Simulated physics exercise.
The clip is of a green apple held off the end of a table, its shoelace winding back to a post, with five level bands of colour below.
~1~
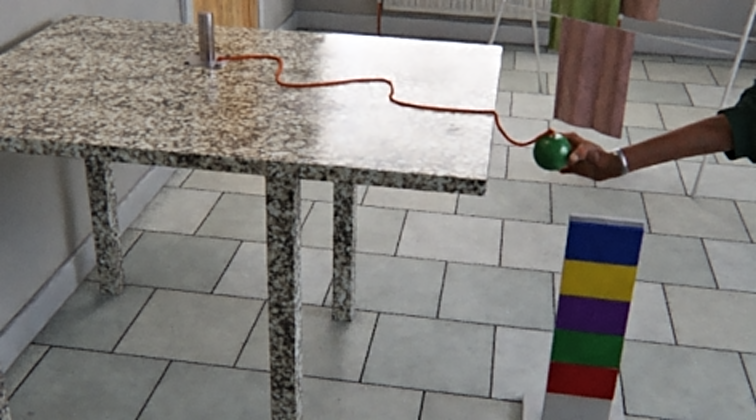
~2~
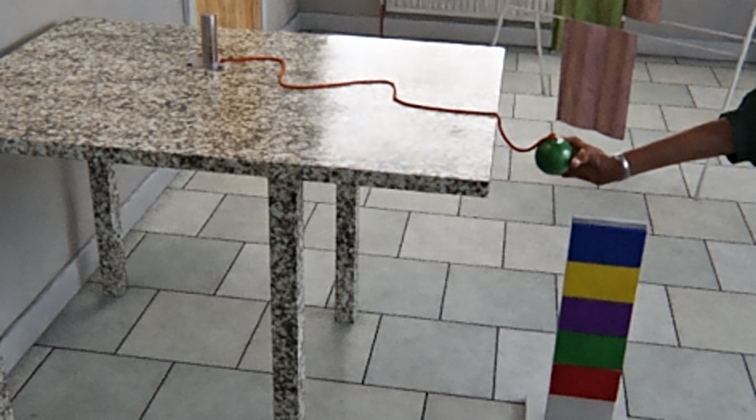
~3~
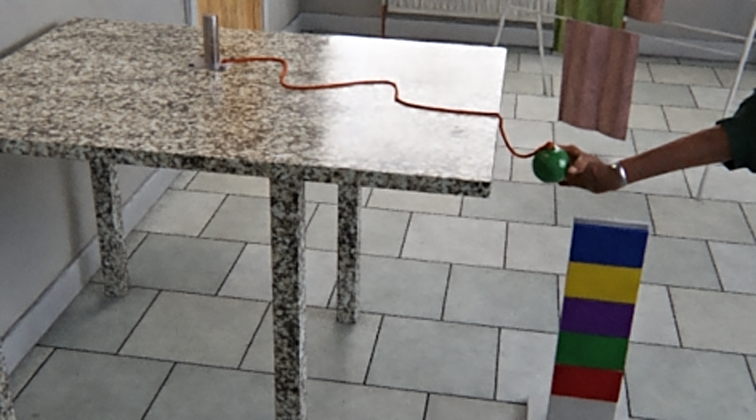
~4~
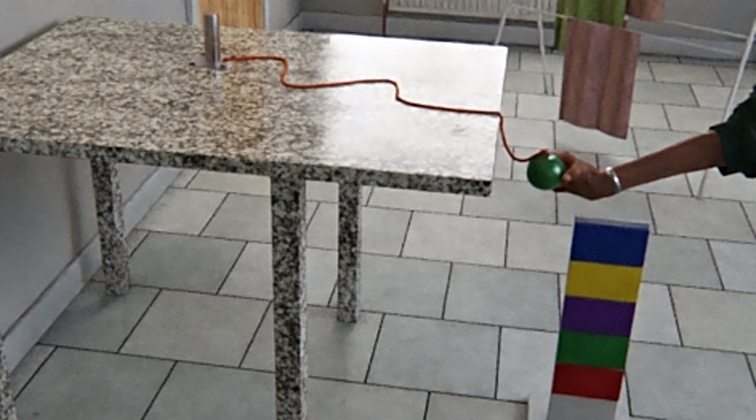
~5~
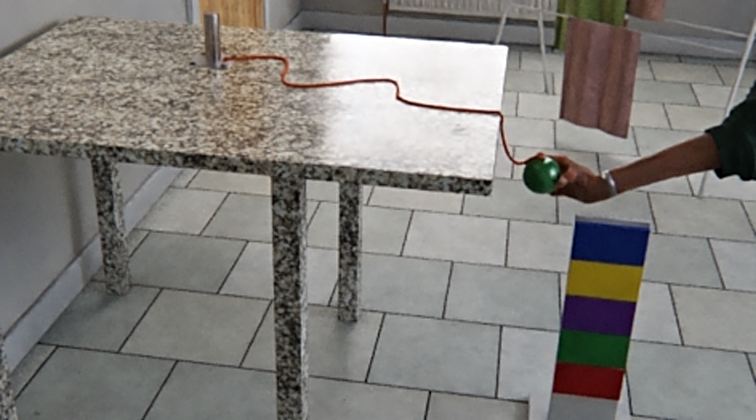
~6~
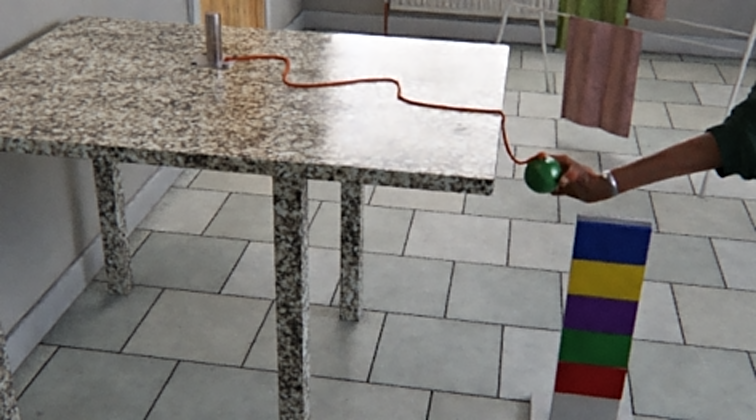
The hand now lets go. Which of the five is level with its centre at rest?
The purple one.
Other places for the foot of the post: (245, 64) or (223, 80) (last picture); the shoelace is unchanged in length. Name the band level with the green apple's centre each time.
It would be green; green.
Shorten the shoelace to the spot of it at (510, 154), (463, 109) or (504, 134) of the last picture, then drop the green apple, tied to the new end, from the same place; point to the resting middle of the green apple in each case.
Try by try, around (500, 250), (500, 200) and (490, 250).
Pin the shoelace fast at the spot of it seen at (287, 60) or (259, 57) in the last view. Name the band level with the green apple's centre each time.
Try by try: Purple; purple.
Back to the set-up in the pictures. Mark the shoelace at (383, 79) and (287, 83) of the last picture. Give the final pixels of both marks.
The first at (455, 92), the second at (357, 78).
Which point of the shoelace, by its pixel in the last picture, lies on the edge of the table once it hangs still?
At (398, 94), roughly.
Soon after, apple near (523, 311); level with purple.
After that, apple near (454, 278); level with purple.
And then, apple near (507, 294); level with purple.
In the end, apple near (489, 292); level with purple. The shoelace holds its middle at purple.
